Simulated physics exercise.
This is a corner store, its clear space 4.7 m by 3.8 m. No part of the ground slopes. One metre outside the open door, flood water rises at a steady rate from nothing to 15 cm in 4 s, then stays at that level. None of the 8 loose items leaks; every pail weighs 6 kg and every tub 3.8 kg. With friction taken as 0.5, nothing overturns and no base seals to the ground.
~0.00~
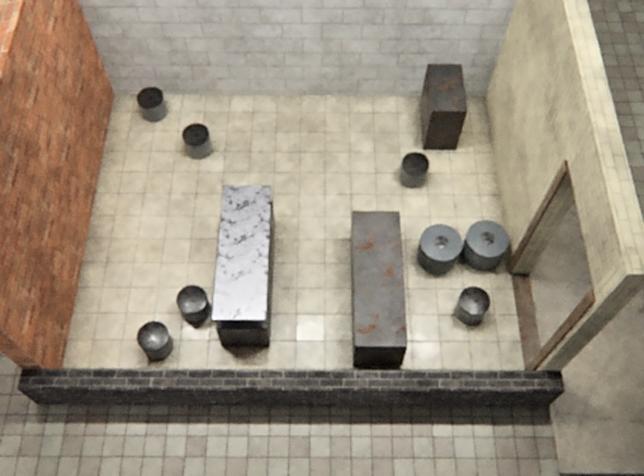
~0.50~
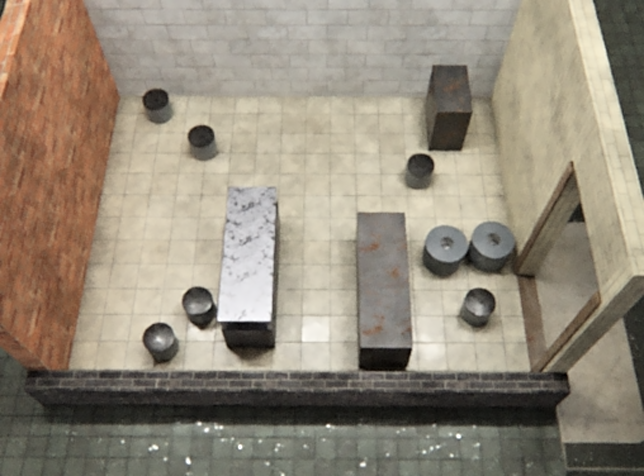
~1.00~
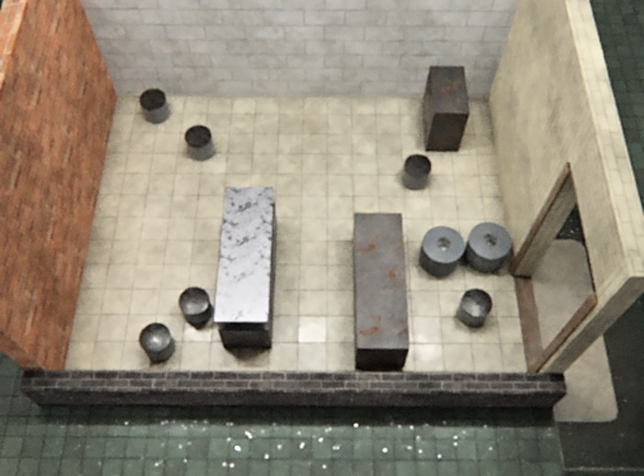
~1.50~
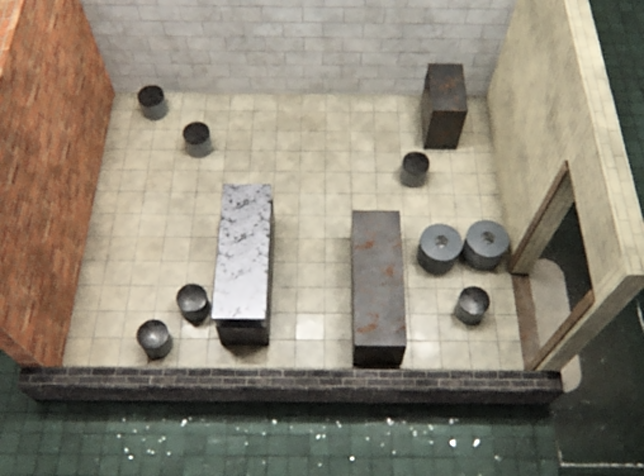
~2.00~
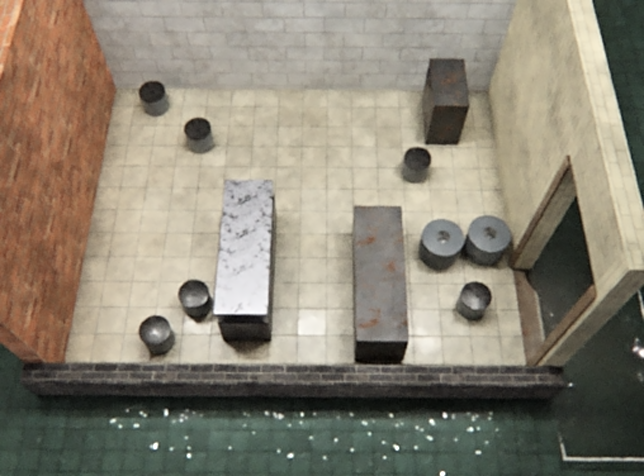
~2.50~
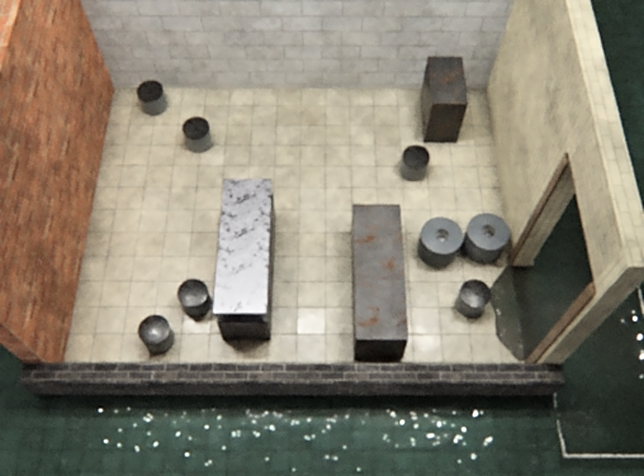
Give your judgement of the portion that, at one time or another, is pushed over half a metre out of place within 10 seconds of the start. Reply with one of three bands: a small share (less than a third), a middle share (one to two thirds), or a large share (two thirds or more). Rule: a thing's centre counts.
A middle share, one to two thirds.
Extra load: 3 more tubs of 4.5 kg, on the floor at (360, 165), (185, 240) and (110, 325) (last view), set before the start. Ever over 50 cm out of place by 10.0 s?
Sequence: Above the line / below the line / below the line.
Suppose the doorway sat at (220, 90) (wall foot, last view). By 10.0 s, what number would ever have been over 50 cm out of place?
That gives 1 of them.
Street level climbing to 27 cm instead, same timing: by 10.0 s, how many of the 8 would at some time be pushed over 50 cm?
So the tally would be 5.
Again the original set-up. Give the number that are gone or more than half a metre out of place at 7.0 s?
By my tally, 2.
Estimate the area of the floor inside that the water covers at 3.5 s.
Around 1.0 m2 of it.
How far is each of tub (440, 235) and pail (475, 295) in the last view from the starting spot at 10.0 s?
They've ended up 200 cm and 200 cm away, in that order.
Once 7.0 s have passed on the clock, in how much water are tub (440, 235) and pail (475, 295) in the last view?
Roughly 2 and 11 cm.
After 3.5 s 0 of 8 are over 50 cm from their spots; 0 afloat.
After 4.5 s 0 of 8 are over 50 cm from their spots; 0 afloat.
After 7.0 s 2 of 8 are over 50 cm from their spots; 1 afloat.
After 10.0 s 3 of 8 are over 50 cm from their spots, and 3 have been at some point; 1 afloat.
